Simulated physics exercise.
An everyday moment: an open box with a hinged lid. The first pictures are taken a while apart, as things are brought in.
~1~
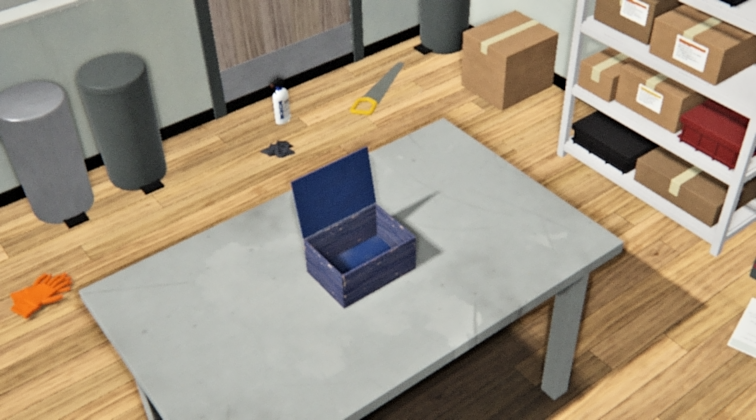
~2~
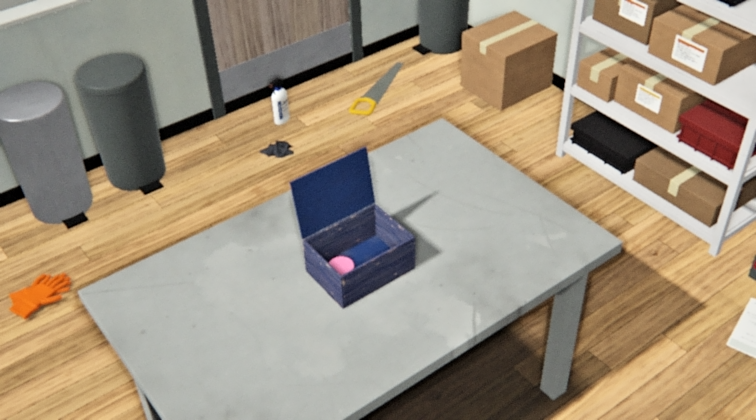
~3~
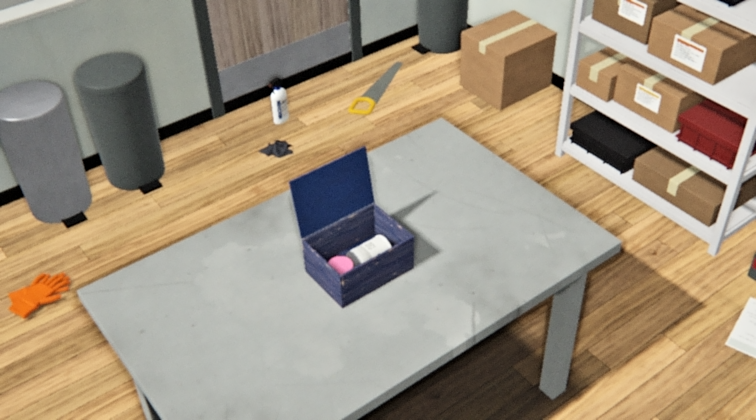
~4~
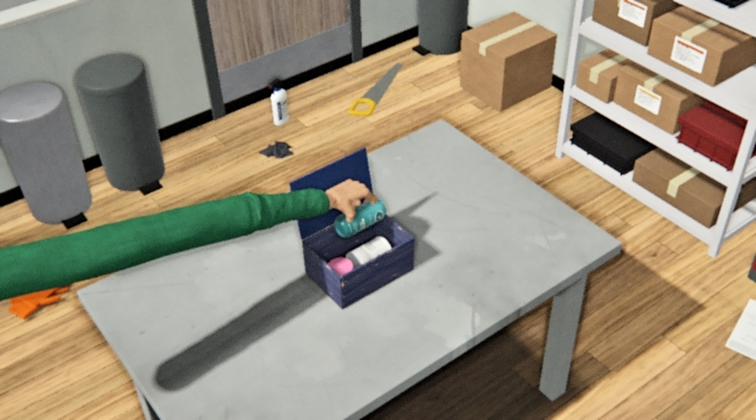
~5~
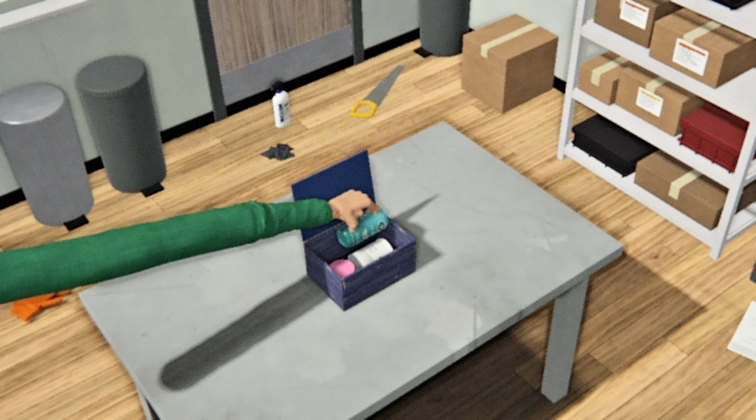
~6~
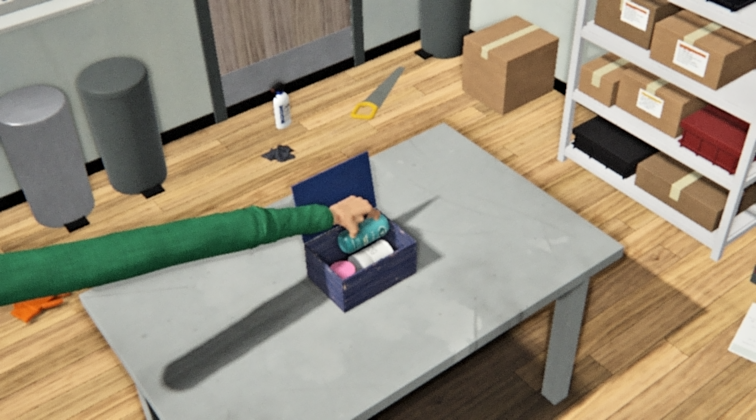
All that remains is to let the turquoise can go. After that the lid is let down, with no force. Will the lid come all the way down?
It sits on the rim.
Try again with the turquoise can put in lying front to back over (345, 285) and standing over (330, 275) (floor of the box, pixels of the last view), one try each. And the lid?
In the first case it stays ajar; in the second case it is held up.
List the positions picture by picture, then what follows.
In the first frame, the last thing is not in view yet.
In the second frame, the last thing is not in view yet.
In the third frame, the last thing is not in view yet.
In the fourth frame, still above its spot; turquoise can (360, 218).
In the fifth frame, still above its spot; turquoise can (363, 228).
In the sixth frame, put in, still held; turquoise can (363, 233).
Then, 0.40 s after the last picture, turquoise can rolled about its own width near (359, 253); white tin rolled a little.
Then, 1.50 s after the last picture, lid 66° above the rim; turquoise can rolled about its own width near (360, 255); white tin rolled a little.
Then, 1.90 s after the last picture, lid 18° above the rim; turquoise can rolled about its own width near (360, 255); white tin rolled a little.
At rest, lid shut; moved from the start, turquoise can; the other 2 in place. Seen from the same camera at the end, turquoise can near (360, 255).
